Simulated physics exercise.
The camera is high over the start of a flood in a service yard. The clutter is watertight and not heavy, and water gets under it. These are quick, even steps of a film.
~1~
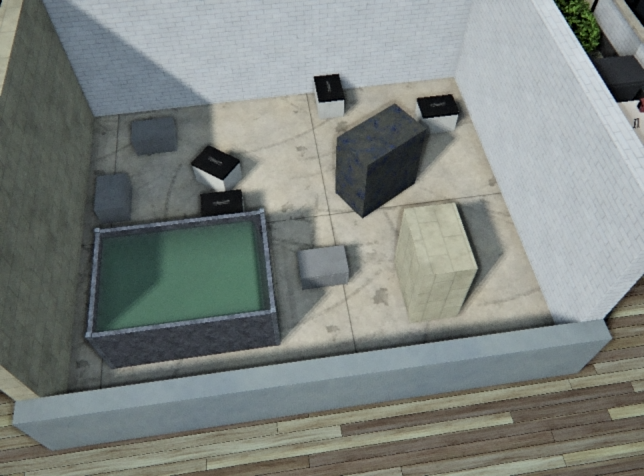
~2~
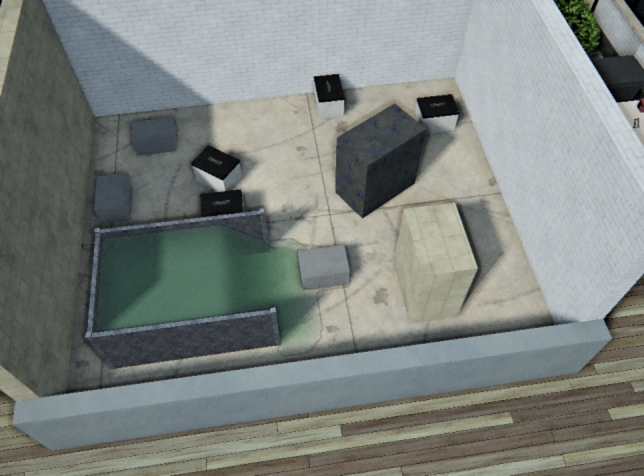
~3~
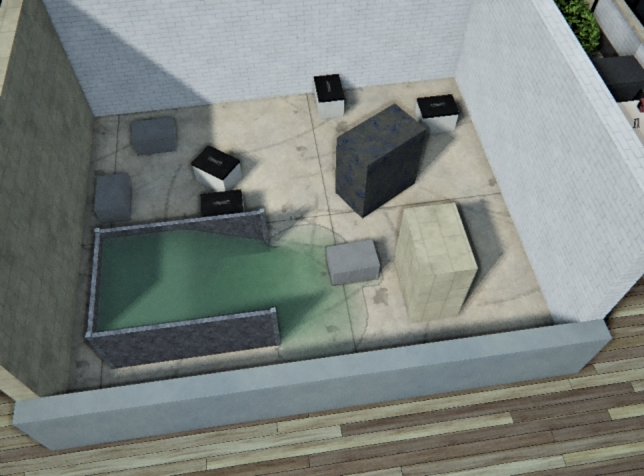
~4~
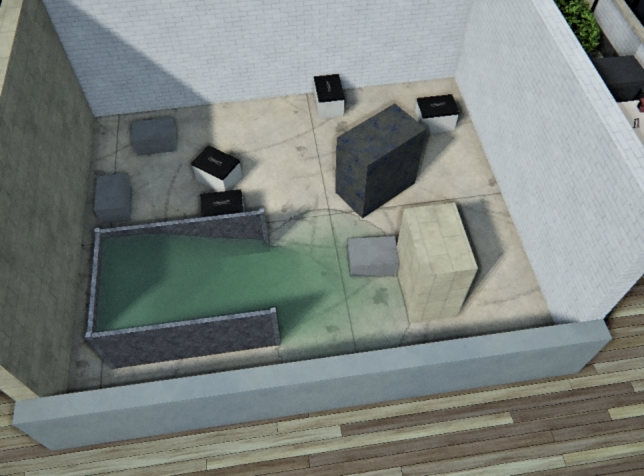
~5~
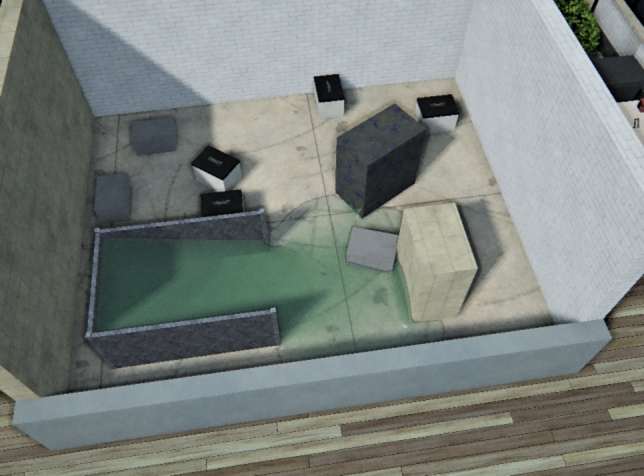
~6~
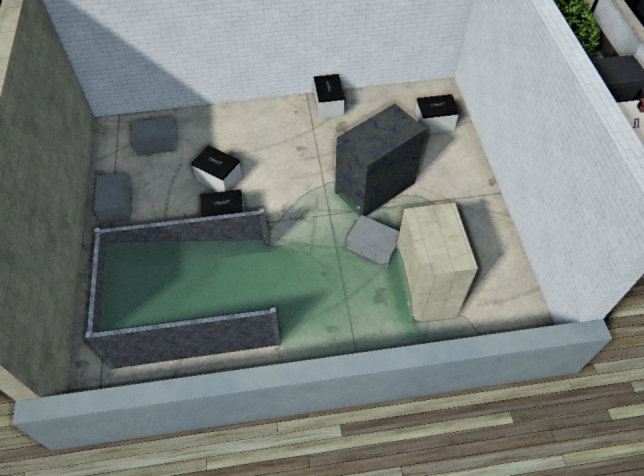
At first, green water sits inside a dark-walled tank in a walled yard scattered with boxes and two larger blocks. The tank's right side opens and water spreads across the floor, pushing a nearby grey box rightward toward the pale block. The box then turns and shifts slightly upward beside it, while the others stay put.
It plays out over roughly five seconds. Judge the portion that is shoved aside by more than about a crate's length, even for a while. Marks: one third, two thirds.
It is from one to two thirds.
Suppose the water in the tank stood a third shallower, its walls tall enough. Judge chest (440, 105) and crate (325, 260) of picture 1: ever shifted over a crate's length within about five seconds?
As listed: Moved that far, moved that far.
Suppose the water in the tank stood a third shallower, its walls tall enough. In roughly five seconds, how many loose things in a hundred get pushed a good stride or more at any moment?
About 30 per cent.
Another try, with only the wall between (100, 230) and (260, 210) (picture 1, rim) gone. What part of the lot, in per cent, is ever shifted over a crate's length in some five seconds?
About 90 per cent.
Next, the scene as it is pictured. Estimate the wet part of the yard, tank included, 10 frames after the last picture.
About 55 per cent.
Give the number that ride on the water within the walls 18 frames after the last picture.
That makes 2.
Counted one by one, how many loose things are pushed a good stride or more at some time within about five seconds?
The number is 3.
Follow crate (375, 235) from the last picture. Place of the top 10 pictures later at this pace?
Roughly at (468, 142).
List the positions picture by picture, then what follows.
The first picture shows a crate at (323, 261), on the bottom; a chest at (215, 161), on the bottom; 0 of 7 have shifted.
The second picture shows a crate at (324, 261) rests on the ground; a chest at (215, 161) rests on the ground; 0 of 7 have shifted.
The third picture shows a crate at (353, 256), on the bottom, a stride from its start; a chest at (215, 161), on the bottom; 1 of 7 have shifted.
The fourth picture shows a crate at (373, 250), on the bottom, a stride from its start; a chest at (215, 161), on the bottom; 1 of 7 have shifted.
The fifth picture shows a crate at (373, 244), afloat, a stride from its start; a chest at (215, 161) rests on the ground; 1 of 7 have shifted.
The sixth picture shows a crate at (375, 235), afloat, a stride from its start; a chest at (215, 161), on the bottom; 1 of 7 have shifted.
A moment on, 1 of 7 are well off their spots; 1 afloat.
Next, 1 of 7 are well off their spots; 1 afloat.
Later, 2 of 7 are well off their spots; 2 afloat.
In the end, 3 of 7 are well off their spots, and 3 have been at some point; 3 afloat.
